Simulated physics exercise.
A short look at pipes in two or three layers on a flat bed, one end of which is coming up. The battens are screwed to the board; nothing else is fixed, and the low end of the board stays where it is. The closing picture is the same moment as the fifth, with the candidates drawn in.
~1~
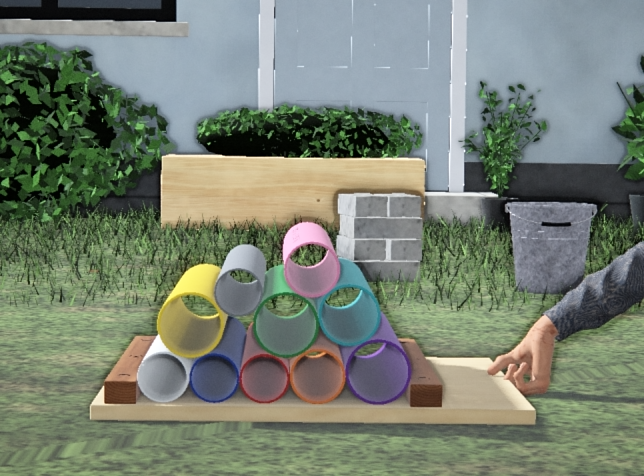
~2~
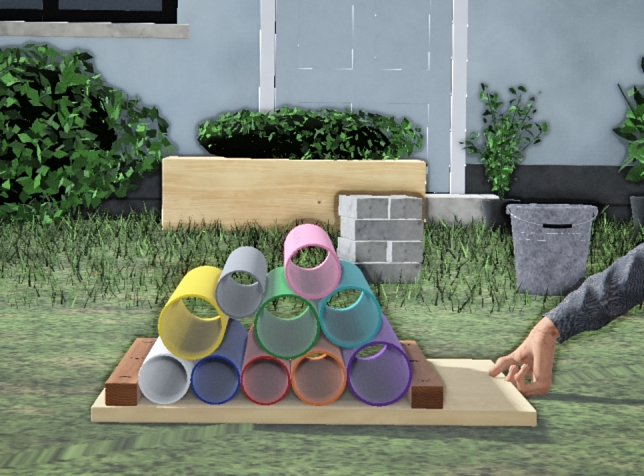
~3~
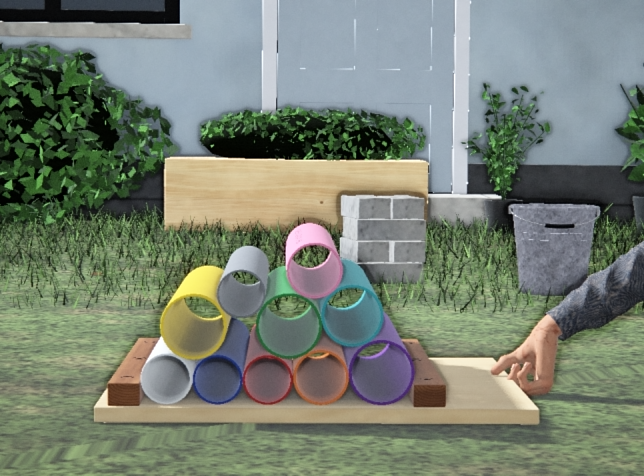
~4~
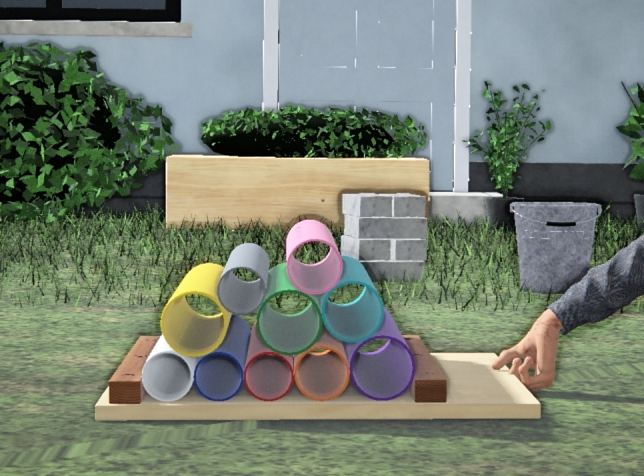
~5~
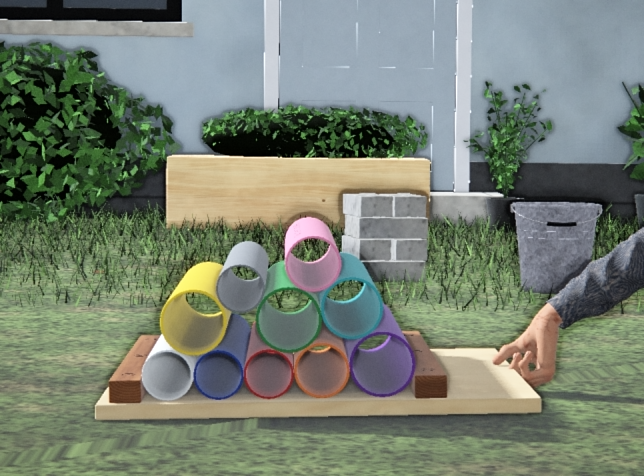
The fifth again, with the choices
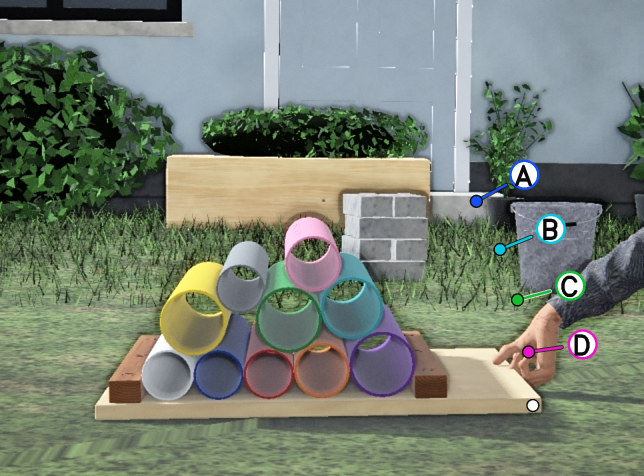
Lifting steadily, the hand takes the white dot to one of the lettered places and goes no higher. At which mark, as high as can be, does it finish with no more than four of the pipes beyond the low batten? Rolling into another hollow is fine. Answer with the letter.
Mark C is as high as it can go.
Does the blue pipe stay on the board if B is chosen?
Yes.
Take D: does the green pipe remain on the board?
Yes, with D.
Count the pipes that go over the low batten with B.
With B, five.
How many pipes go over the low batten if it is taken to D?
It comes to none.
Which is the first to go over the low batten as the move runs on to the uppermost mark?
First is the yellow one.
On the copy, A at (477, 201); B at (500, 250); C at (517, 300); D at (528, 352); the white dot at (533, 405).
On C. First, board at 12°.
Then, board at 16°.
Finally, board at 16°, none over the low batten.
By contrast, A five over the low batten; B five over the low batten; D none over the low batten.
